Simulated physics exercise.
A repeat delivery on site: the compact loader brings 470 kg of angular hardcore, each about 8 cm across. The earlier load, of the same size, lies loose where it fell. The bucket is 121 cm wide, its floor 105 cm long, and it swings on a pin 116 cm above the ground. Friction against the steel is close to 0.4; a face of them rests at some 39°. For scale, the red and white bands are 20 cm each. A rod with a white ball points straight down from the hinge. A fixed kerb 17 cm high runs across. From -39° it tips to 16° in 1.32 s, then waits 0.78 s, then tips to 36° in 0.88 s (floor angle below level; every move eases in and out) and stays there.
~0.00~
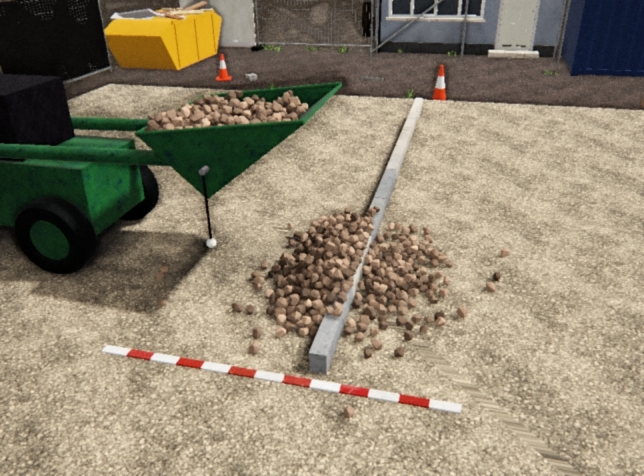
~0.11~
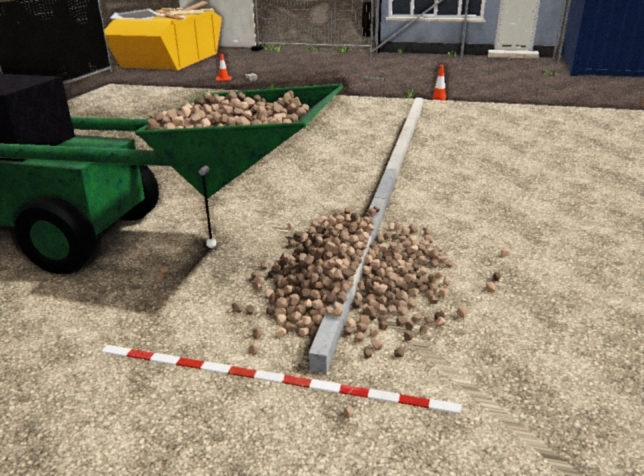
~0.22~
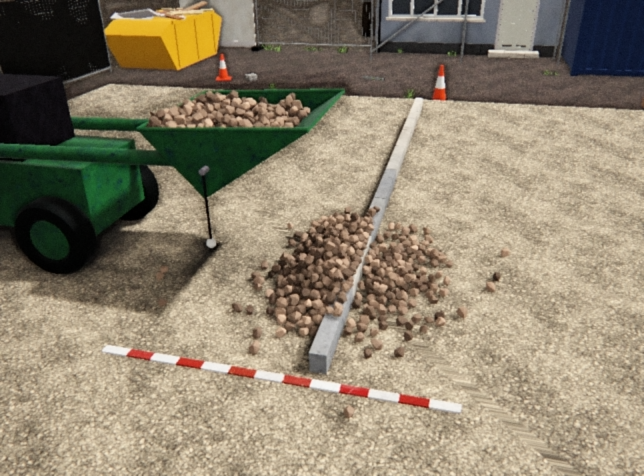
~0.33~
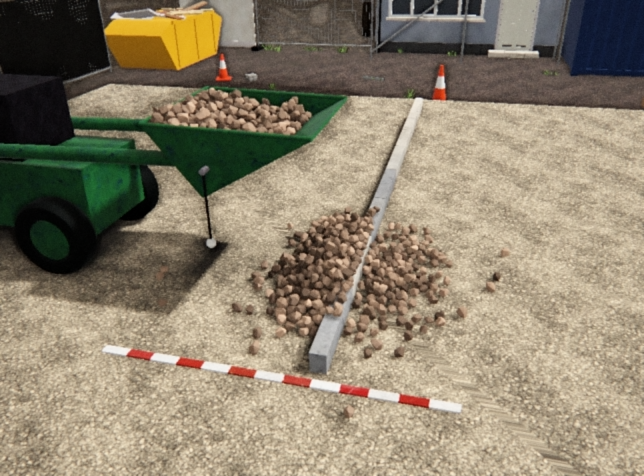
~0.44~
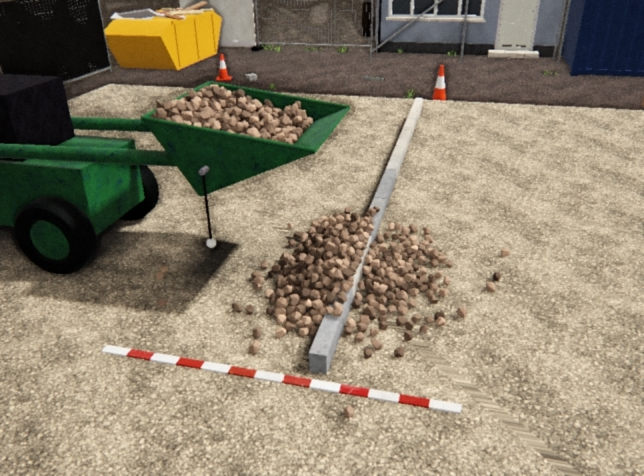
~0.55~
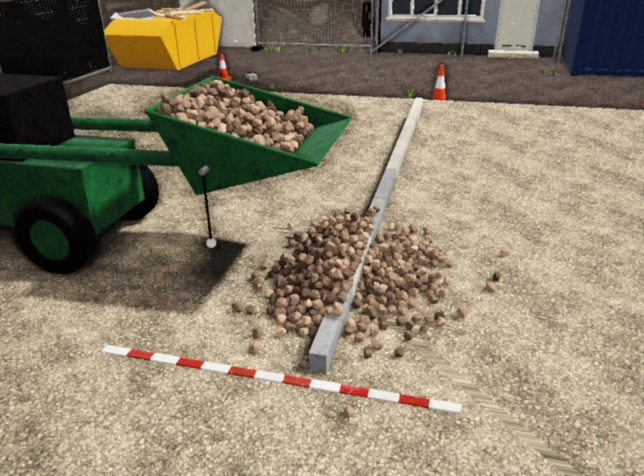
A green loader slowly tilts its bucket of brown stones forward beside a loose stone pile.
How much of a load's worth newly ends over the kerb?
Some 22 per cent is added.
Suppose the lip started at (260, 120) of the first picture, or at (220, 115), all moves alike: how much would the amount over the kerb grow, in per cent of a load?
About 0 and 0 per cent.
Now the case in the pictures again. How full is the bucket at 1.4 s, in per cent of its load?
It holds some 100 per cent.
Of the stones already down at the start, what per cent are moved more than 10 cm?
About 5 per cent.
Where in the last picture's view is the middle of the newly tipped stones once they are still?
Near (327, 253).
After 1.0 s the floor is at 7°; in per cent of one load, 100 in the bucket, 73 on this side of the kerb, 27 over the kerb; the foremost stones are at (467, 285).
After 1.4 s the floor is at 16°; in per cent of one load, 100 in the bucket, 73 on this side of the kerb, 27 over the kerb; the foremost stones are at (467, 285).
After 3.4 s the floor is at 36°; in per cent of one load, 28 in the bucket, 126 on this side of the kerb, 45 over the kerb; the foremost stones are at (472, 293).
After 6.2 s the floor is at 36°; in per cent of one load, 12 in the bucket, 138 on this side of the kerb, 49 over the kerb; the foremost stones are at (472, 293). Net gain over the kerb, 22.
